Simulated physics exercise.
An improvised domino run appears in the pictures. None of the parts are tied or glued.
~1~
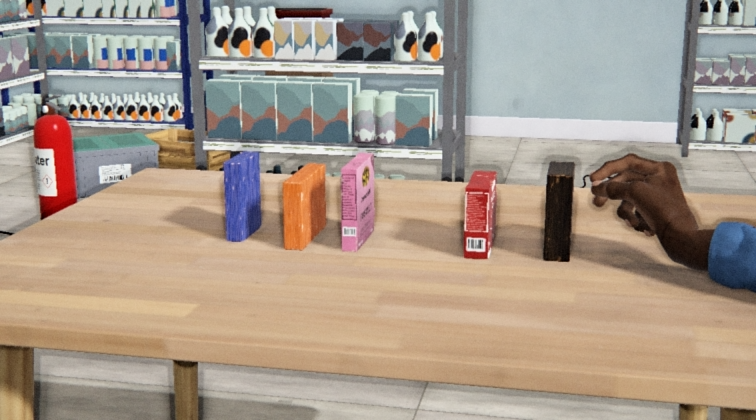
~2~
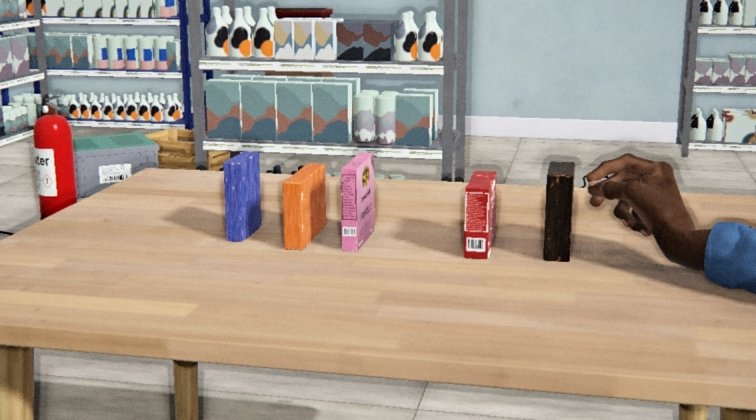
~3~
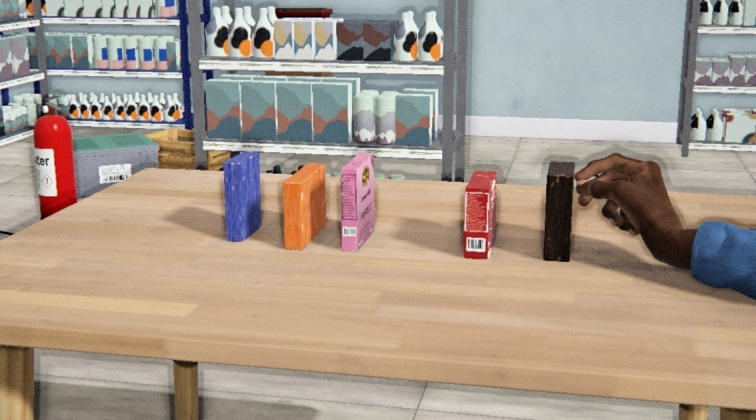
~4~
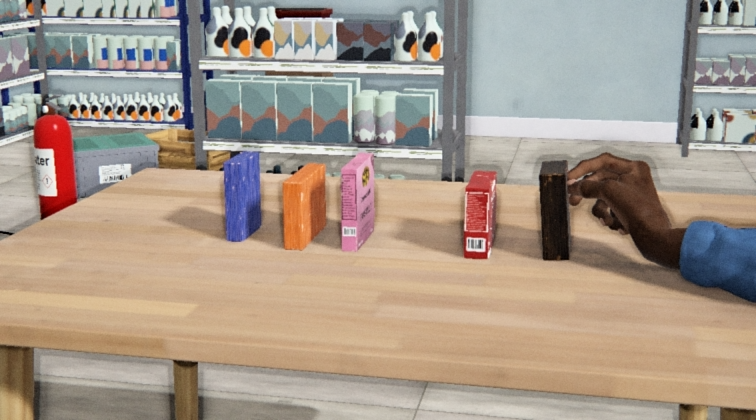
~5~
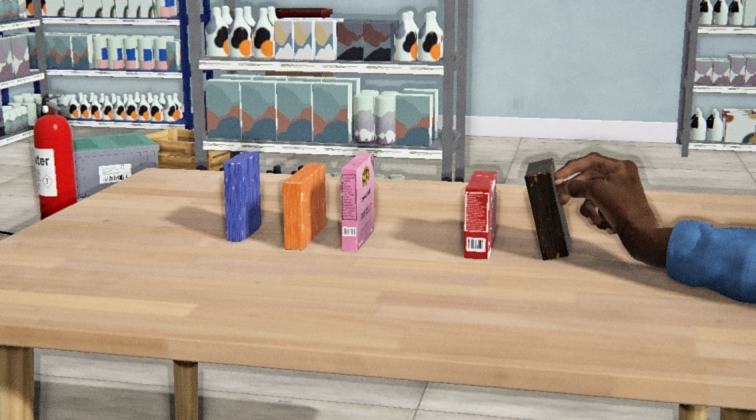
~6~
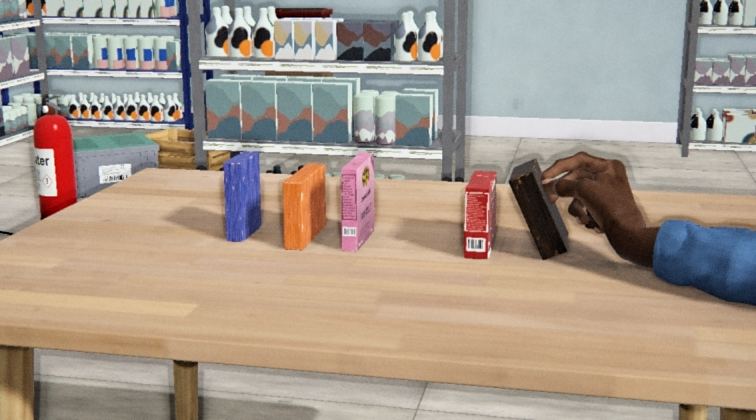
A hand reaches left to the black board and pushes it into a leftward tilt.
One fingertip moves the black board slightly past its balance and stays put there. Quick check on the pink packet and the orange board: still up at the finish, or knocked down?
The pink packet is still up; the orange board is still up.
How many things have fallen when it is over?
Total: 2.
Then, 0.20 s after the last picture, black board 56° over; red packet tipped 26° from how it was.
Then, 0.30 s after the last picture, black board 71° over; red packet on its side.
At rest, tipped over on the table, red packet; the other 2 in place. Seen from the same camera at the end, pink packet near (359, 201), orange board near (306, 205).
